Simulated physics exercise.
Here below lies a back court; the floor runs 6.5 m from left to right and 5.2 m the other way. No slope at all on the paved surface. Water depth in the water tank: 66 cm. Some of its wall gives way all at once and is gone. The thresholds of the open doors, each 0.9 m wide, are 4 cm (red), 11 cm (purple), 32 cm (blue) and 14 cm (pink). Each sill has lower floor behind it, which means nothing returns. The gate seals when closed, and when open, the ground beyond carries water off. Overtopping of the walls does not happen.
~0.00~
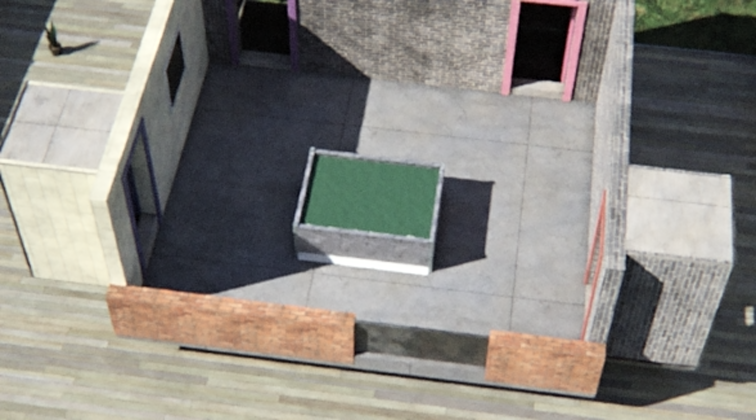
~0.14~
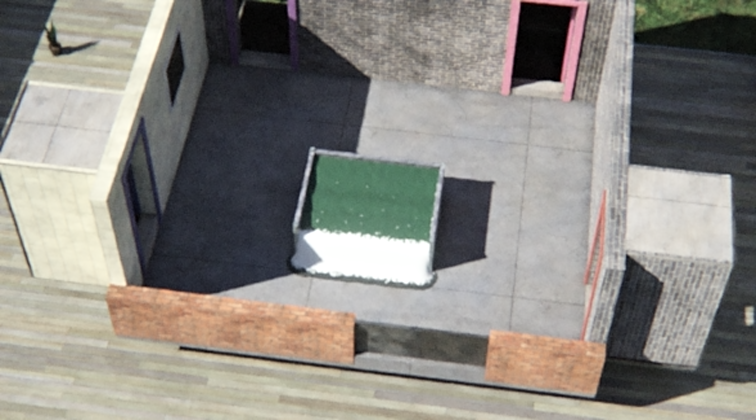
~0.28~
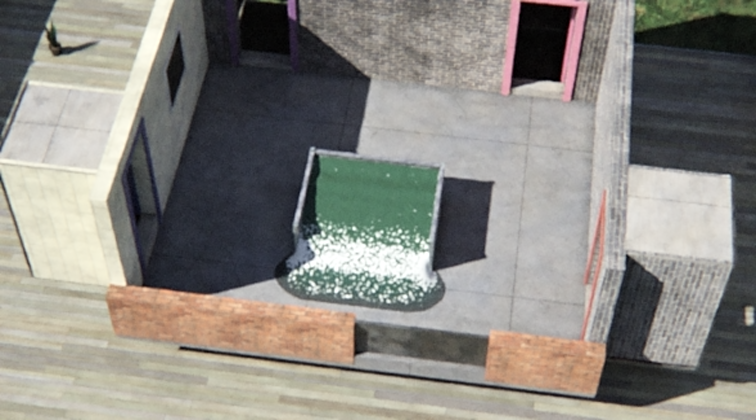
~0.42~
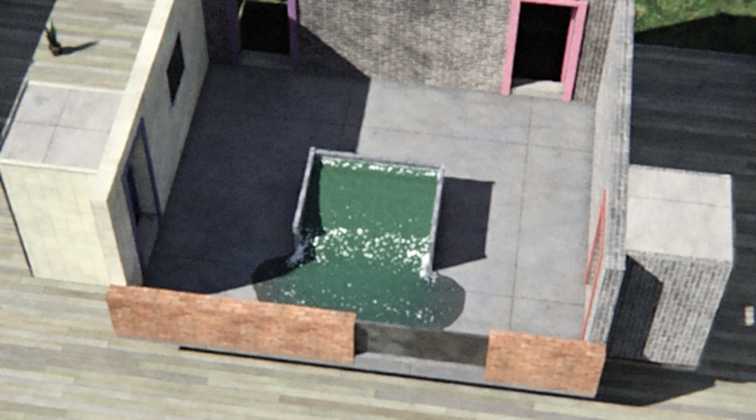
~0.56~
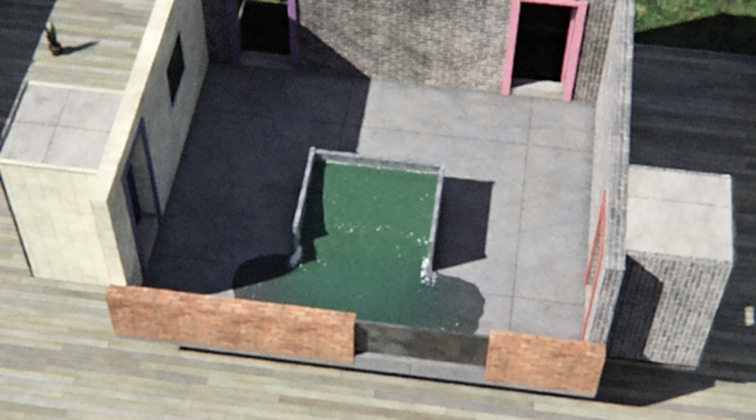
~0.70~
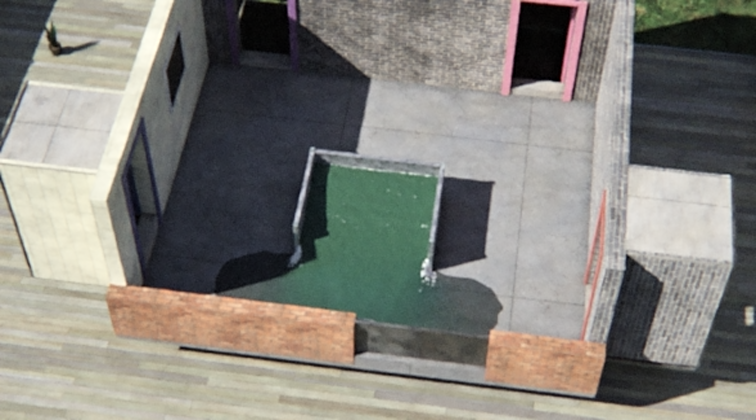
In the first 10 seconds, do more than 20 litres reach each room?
My prediction: At the red door I expect the water to rise above the limit. At the purple door I expect the water to hold within the limit. At the blue door I expect the water to hold within the limit. At the pink door I expect the water to hold within the limit.
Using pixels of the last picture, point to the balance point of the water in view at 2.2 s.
Balance point at about (356, 291).
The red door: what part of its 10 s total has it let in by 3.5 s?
By that time, around 60 per cent.
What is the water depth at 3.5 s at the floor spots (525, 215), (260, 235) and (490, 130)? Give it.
First spot near 2 cm, second near 1 cm, third near 0 cm.
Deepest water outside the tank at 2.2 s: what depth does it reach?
Peak depth: Approx. 36 cm.
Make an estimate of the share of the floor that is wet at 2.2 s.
Some 35 per cent of the floor is wet.
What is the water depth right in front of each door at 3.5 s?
Depths: Red door 16 cm, purple door 1 cm, blue door 17 cm, pink door 0 cm.
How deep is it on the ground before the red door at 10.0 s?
Around 5.0 cm deep.
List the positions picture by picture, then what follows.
In the first frame, the water tank at (370, 198) is whole and still, 66 cm deep.
In the second frame, water pours out at (364, 251) and has run 1.1 m, to (292, 259); typically 9 cm deep outside, 66 cm at the water tank's back.
In the third frame, water pours out at (364, 253) and has run 1.3 m, to (280, 274); typically 12 cm deep outside, 64 cm at the water tank's back.
In the fourth frame, the front is at a hidden place, 1.6 m from the gap at (364, 254); 3.2 m2 of floor is under water; 56 cm left at the back of the water tank.
In the fifth frame, the front is at a hidden place, 2.0 m from the gap at (364, 255); 4.2 m2 of floor is under water; 56 cm left at the back of the water tank.
In the sixth frame, the front is at a hidden place, 2.3 m from the gap at (364, 255); 4.5 m2 of floor is under water; 50 cm left at the back of the water tank.
After 1.4 s water covers 20 % of the floor and is deepest (44 cm) near (353, 341); red door not reached, purple door not reached, blue door not reached, pink door not reached.
After 2.2 s water covers 35 % of the floor and is deepest (36 cm) near (134, 314); red door 19 cm at the sill, 18 L in, purple door not reached, blue door 21 cm at the sill, 0 L in, pink door not reached.
After 3.5 s water covers 55 % of the floor and is deepest (20 cm) near (134, 314); red door 16 cm at the sill, 124 L in, purple door not reached, blue door 17 cm at the sill, 0 L in, pink door not reached.
After 6.0 s water covers 90 % of the floor and is deepest (14 cm) near (431, 91); red door 8 cm at the sill, 199 L in, purple door 11 cm at the sill, 8 L in, blue door 7 cm at the sill, 0 L in, pink door 9 cm at the sill, 0 L in.
After 10.0 s water covers 95 % of the floor and is deepest (10 cm) near (589, 176); red door 5 cm at the sill, 212 L in, purple door 6 cm at the sill, 9 L in, blue door 5 cm at the sill, 0 L in, pink door 7 cm at the sill, 0 L in.
